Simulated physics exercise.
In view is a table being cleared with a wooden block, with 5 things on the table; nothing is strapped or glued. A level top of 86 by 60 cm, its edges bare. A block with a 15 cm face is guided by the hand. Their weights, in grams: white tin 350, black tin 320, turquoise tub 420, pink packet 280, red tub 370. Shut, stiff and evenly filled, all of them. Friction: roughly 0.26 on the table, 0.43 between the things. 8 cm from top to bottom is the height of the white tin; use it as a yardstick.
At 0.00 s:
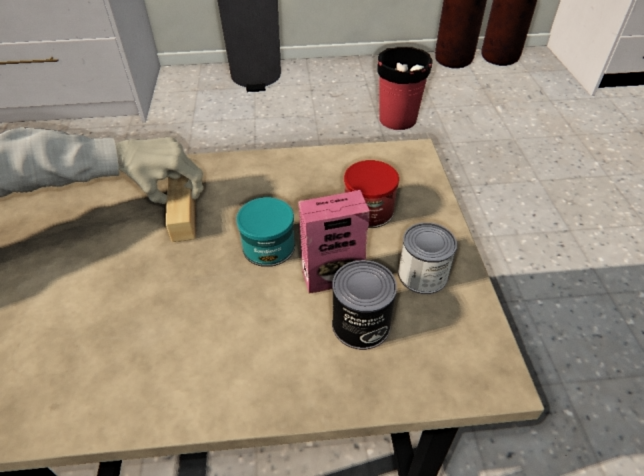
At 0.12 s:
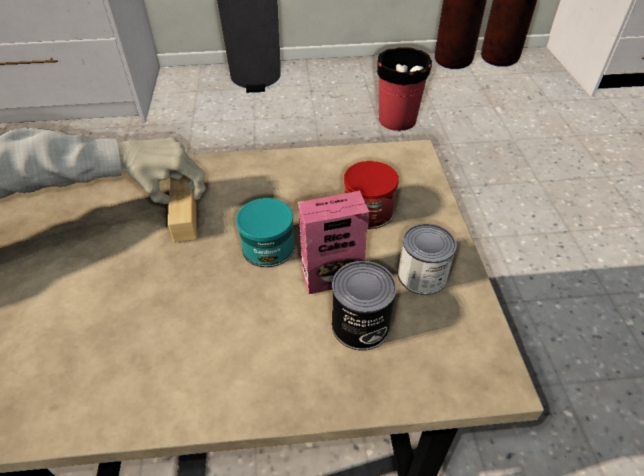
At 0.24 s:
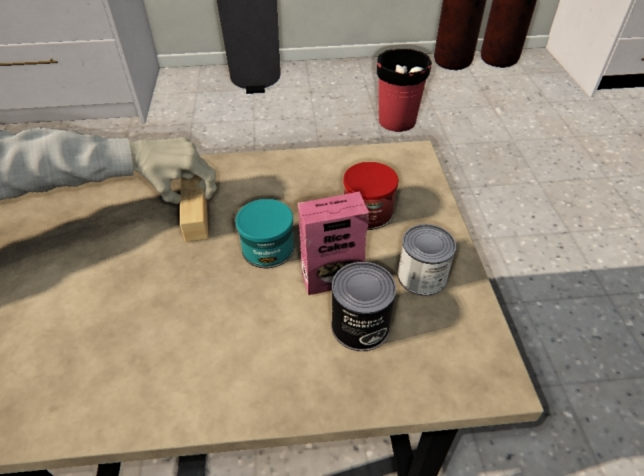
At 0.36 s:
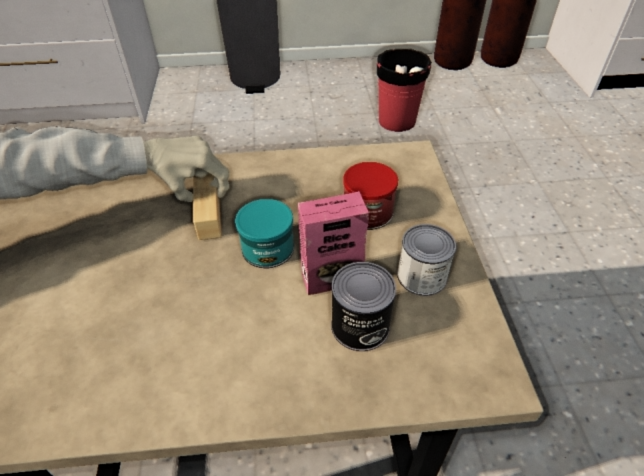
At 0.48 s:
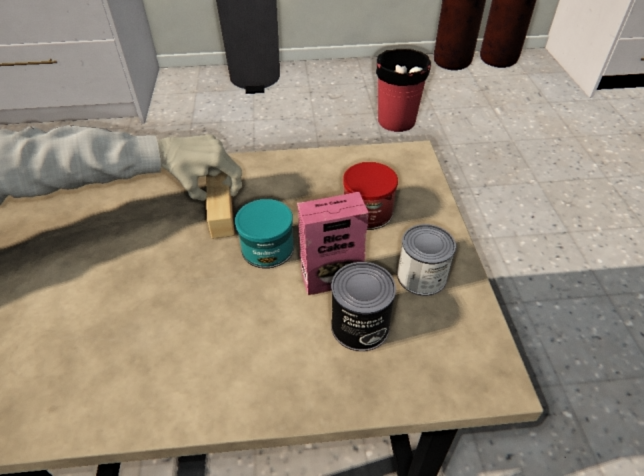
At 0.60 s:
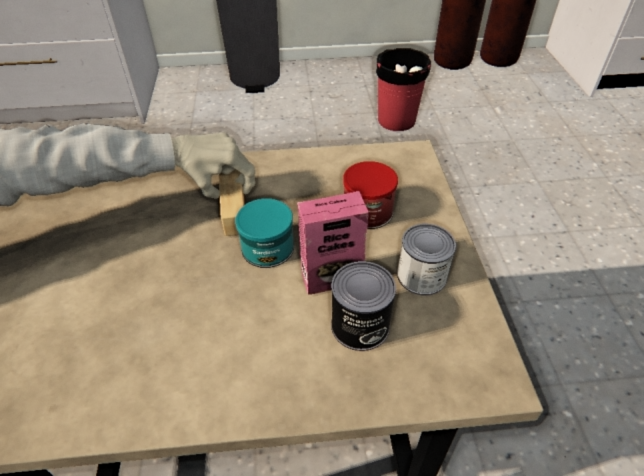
A gloved hand slides a wooden block right across the table toward a turquoise tub.
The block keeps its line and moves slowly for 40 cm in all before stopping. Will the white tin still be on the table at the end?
It avoids the drop.
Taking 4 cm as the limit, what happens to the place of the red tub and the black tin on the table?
As for the red tub, it winds up somewhere else, and the black tin remains where it was.
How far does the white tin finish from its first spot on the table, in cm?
It ends about 0 centimetres from where it started.
After 1.20 s, 21 cm of push.
After 1.80 s, 32 cm of push; red tub moved 6 cm.
After 2.10 s, 38 cm of push; red tub moved 11 cm.
In the end (2.6 s), not toppled but over 4 cm from the start, red tub; the other 4 under 4 cm from the start. At the end, from the last picture's camera, white tin near (425, 259).
